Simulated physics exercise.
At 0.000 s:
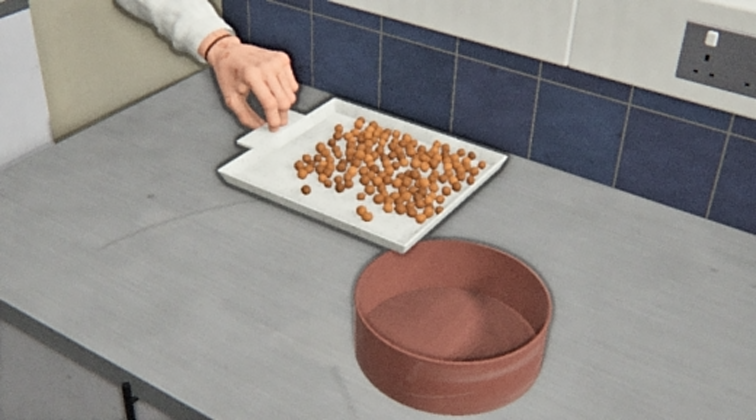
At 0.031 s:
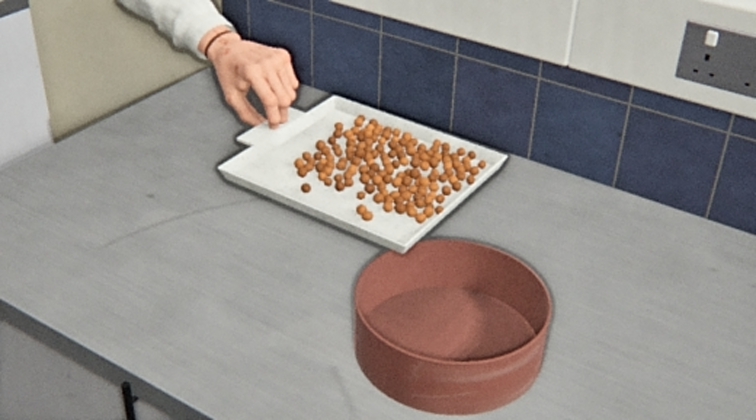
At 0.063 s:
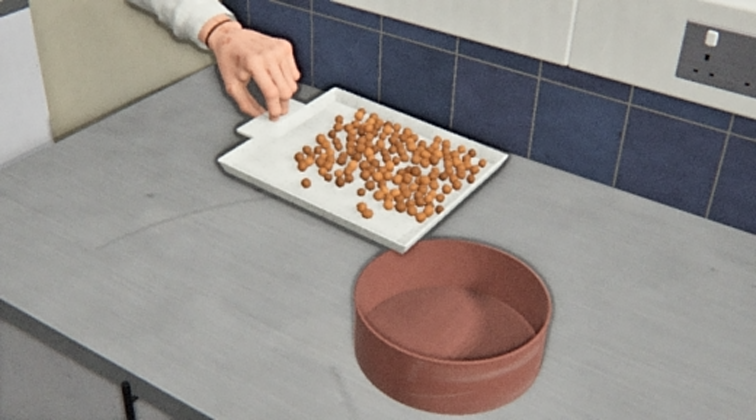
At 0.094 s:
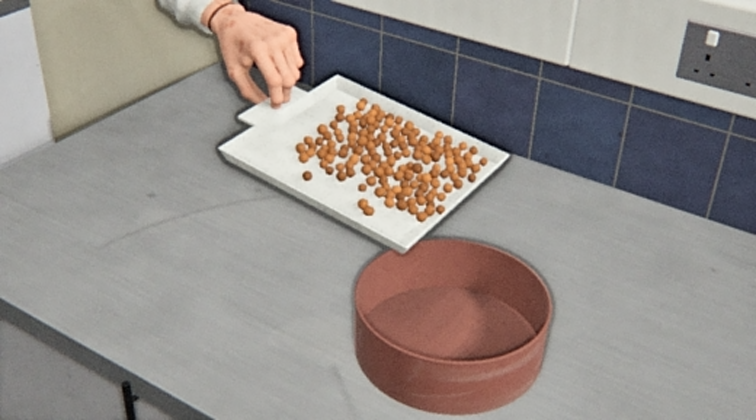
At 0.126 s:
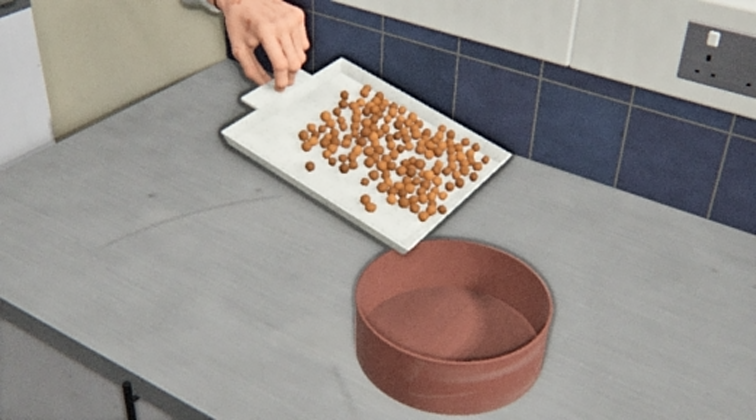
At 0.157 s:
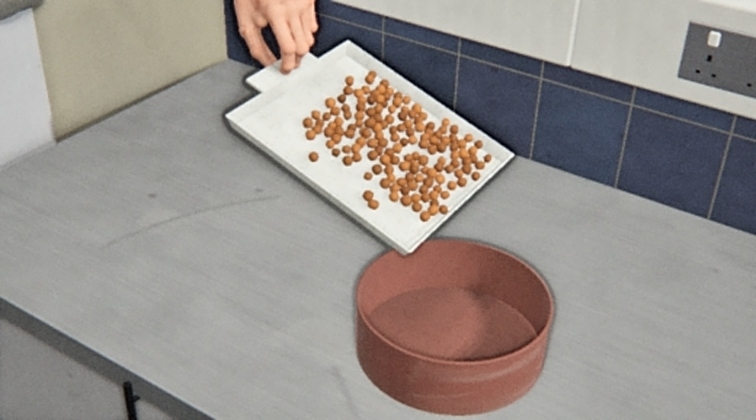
On a grey worktop, a hand gradually raising the handle end of a white tray of hazelnuts beside a reddish-brown round pot.
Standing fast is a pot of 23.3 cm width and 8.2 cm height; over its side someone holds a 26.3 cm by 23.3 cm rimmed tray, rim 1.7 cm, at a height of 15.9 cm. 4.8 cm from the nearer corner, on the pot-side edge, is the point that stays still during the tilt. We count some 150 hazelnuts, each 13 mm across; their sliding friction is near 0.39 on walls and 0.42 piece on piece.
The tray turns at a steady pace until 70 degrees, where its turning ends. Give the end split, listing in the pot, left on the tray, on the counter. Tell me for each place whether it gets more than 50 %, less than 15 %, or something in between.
In the end pot: Over half the load, tray: Little of the load, counter: A decent amount of the load.
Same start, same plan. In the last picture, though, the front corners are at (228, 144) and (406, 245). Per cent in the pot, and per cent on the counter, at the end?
Per cent by place - pot 95, counter 0.
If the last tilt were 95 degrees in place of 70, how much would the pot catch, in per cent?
Around 75 per cent, then.
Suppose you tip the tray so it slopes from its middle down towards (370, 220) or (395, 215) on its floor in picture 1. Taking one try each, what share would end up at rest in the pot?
Around 60 % for the first direction, around 95 % for the second.
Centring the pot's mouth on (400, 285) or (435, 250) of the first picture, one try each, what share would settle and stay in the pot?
First try around 40 %, second around 45 %.
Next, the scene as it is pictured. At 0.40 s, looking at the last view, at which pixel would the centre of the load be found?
My estimate is roughly (458, 159).
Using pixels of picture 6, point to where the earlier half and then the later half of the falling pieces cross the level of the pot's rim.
The first half passes near (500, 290) and the second half near (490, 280).
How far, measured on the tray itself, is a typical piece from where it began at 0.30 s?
About 2 cm.
After 0.30 s, tilt 47 degrees; the tray holds 100 %, the pot 0 %.
After 0.40 s, tilt 65 degrees; the tray holds 100 %, the pot 0 %.
After 0.63 s, tilt 70 degrees; the tray holds 20 %, the pot 50 %.
In the end, at 2.1 s, pot 75 %, tray 0 %, counter 25 %.
